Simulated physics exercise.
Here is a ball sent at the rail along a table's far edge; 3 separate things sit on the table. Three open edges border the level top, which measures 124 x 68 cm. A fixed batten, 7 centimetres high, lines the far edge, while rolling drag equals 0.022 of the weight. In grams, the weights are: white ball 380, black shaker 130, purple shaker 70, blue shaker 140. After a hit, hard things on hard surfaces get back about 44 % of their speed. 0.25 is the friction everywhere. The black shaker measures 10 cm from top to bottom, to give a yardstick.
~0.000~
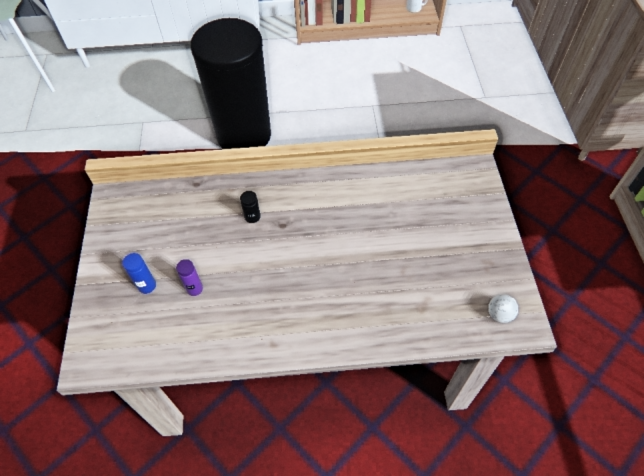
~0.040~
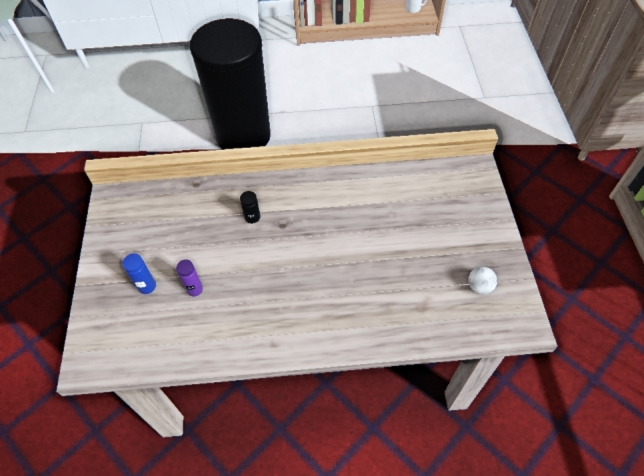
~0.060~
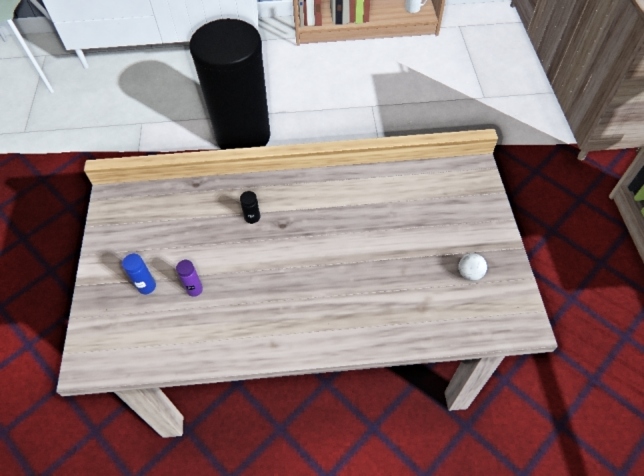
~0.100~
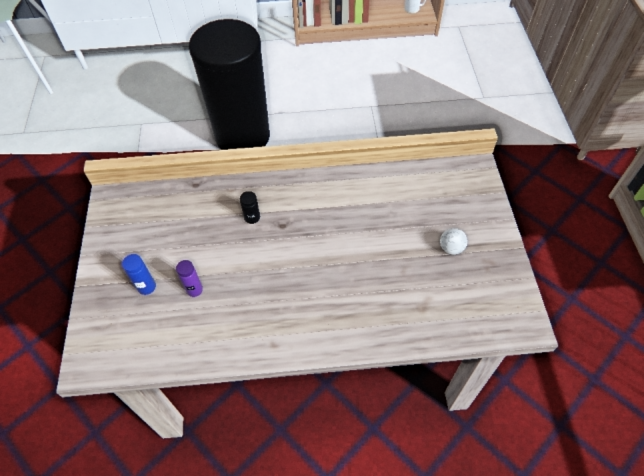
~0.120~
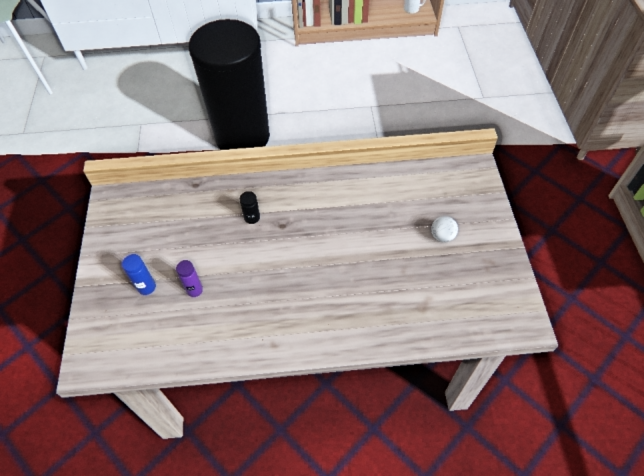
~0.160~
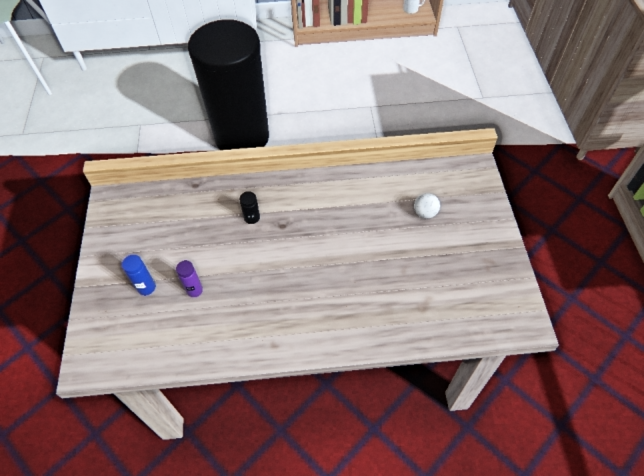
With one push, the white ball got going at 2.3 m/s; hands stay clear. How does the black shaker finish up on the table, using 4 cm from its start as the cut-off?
The black shaker remains near its start.
After 0.46 s, white ball near (356, 210).
After 1.06 s, white ball near (236, 293).
After 1.56 s, white ball near (131, 365).
After 2.06 s, things are still on the move.
By the end (2.3 s), all 3 in place, give or take 4 cm. Seen from the same camera at the end, black shaker near (250, 208).
